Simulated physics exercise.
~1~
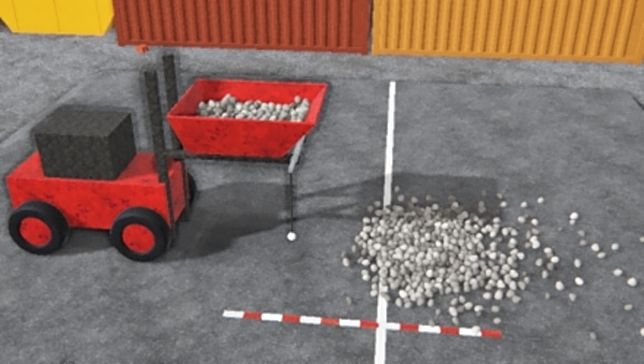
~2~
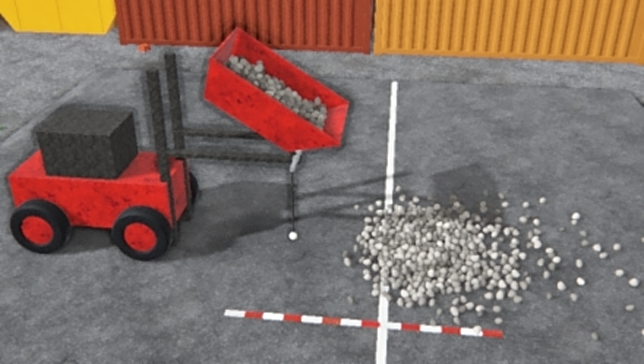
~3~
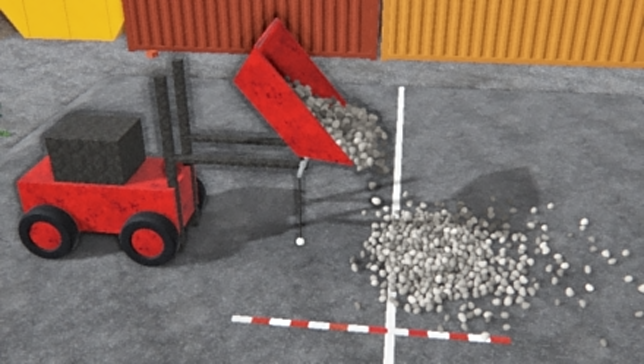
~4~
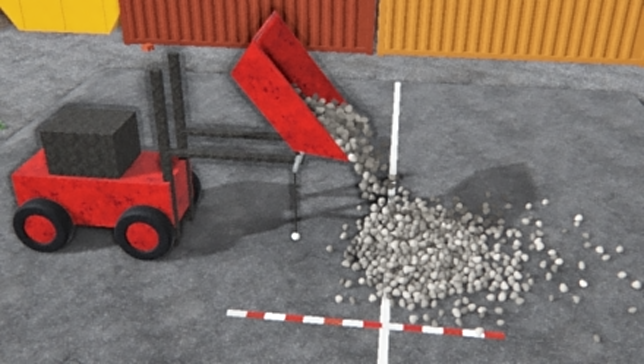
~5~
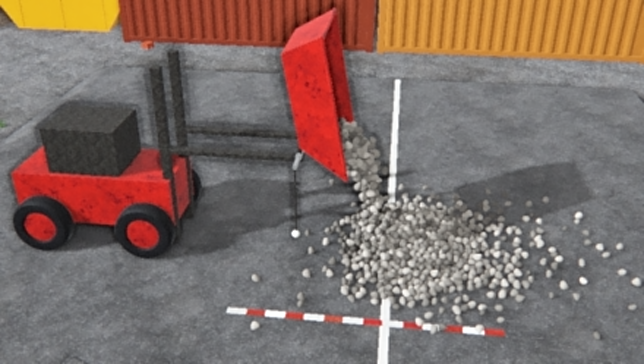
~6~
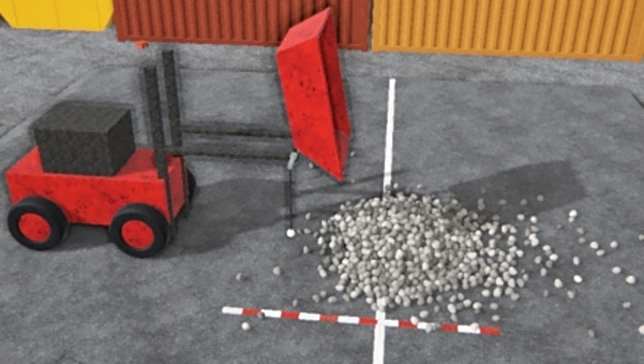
At the start, a red forklift on the left holds a raised red skip filled with pale stones, while a loose heap of similar stones already lies across a white line on the grey ground. The skip tilts down to the right, and its stones gather toward the lower edge. It tips more steeply, and stones pour out onto the near side of the heap. The skip then swings almost upright, releasing most of what remains, with a few stones scattering toward the striped staff. Finally, the skip hangs steep and looks nearly empty above a broader heap spanning the line.
